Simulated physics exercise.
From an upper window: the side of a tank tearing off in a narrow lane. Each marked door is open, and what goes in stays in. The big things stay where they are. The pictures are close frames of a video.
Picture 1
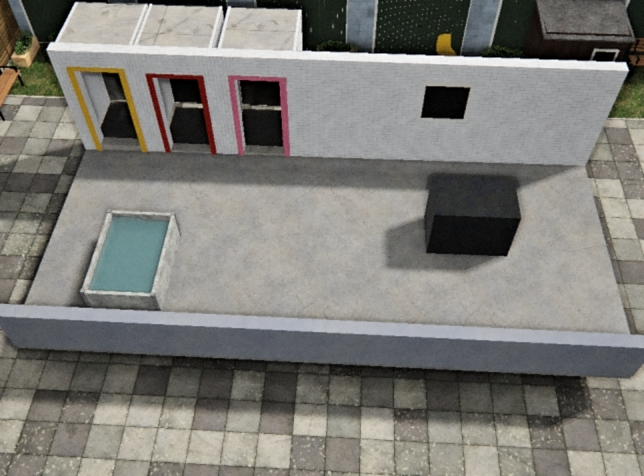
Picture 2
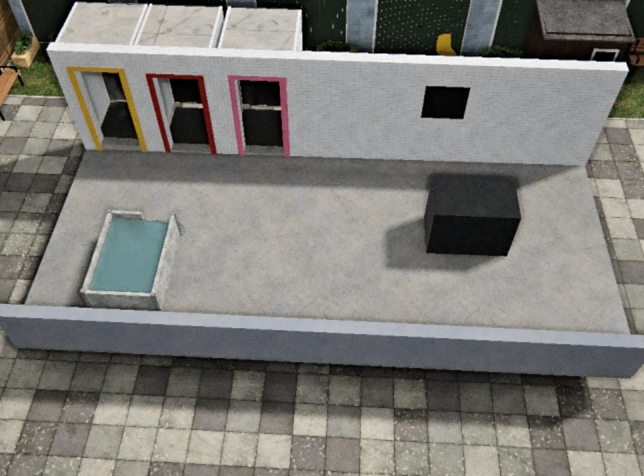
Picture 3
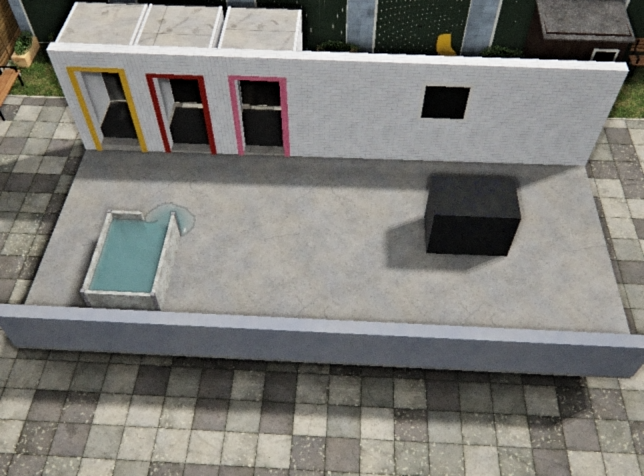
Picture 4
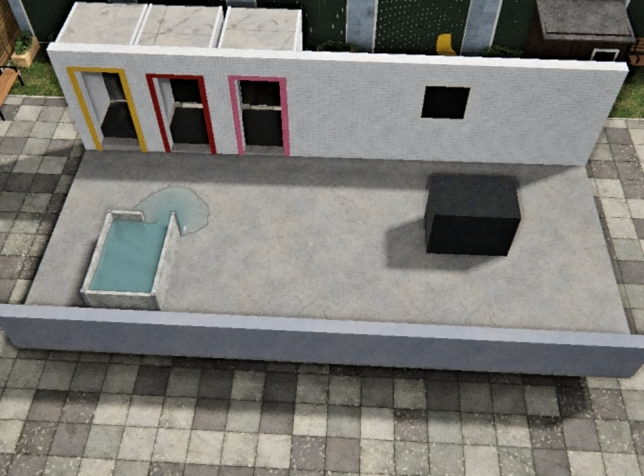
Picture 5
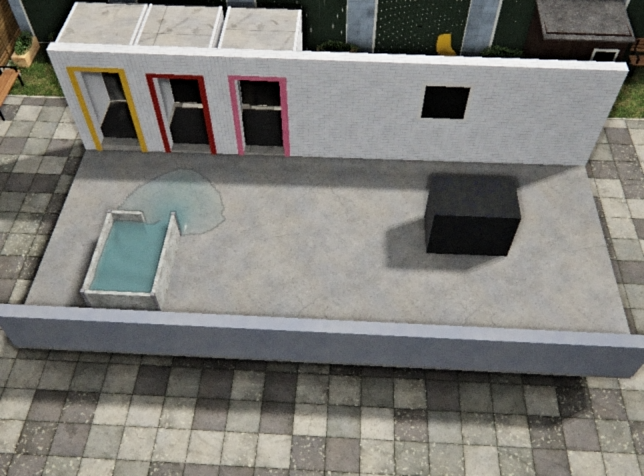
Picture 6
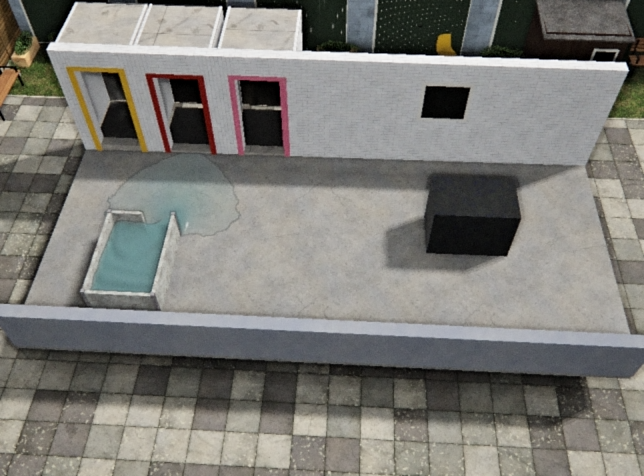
To begin with, an open tank of still blue-green water stands at the left of a grey walled lane, a dark block to the right. Part of its far side opens, then water pours through the gap and spreads across the paving in a widening, rounded sheet toward the coloured doorways.
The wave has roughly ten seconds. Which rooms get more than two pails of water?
The red door takes more than that; the yellow door stays under that; the pink door takes more than that.
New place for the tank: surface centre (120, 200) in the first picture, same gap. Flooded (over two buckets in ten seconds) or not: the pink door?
In short: Pink door keeps below it.
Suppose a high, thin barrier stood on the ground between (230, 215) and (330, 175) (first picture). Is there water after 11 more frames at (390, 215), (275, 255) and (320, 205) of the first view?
In turn: Clear, clear, free of water.
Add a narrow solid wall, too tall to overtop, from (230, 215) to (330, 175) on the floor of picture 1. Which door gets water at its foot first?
It is the door marked red.
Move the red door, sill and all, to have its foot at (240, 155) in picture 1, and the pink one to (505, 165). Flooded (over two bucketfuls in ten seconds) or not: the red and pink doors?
Red takes more; pink stays under.
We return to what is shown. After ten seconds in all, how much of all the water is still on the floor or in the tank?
I make it 54 per cent.
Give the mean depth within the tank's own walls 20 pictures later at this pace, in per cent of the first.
I make it 42 per cent.
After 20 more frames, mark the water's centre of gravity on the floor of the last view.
I would point to (182, 224).
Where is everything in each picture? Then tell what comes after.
The open tank at (131, 254) is whole and still, in the first frame.
The front is at a hidden place, out from the gap on the open tank's far side, in the second frame.
The front is at (165, 207), out from the gap on the open tank's far side, in the third frame.
Water pours out on the open tank's far side and has run to (184, 190), in the fourth frame.
Water pours out on the open tank's far side and has run to (194, 174), in the fifth frame.
The front is at (195, 156), out from the gap on the open tank's far side, in the sixth frame.
A moment on, water covers 15 % of the floor; the red door over two buckets in, the yellow door wet at the sill, nothing in, the pink door wet at the sill, nothing in.
Next, water covers 15 % of the floor; the red door far over two buckets in, the yellow door wet at the sill, nothing in, the pink door under two buckets in.
Then, water covers 20 % of the floor; the red door far over two buckets in, the yellow door wet at the sill, nothing in, the pink door over two buckets in.
Later, water covers 35 % of the floor; the red door far over two buckets in, the yellow door wet at the sill, nothing in, the pink door over two buckets in.
In the end, water covers 40 % of the floor; the red door far over two buckets in, the yellow door wet at the sill, nothing in, the pink door over two buckets in.
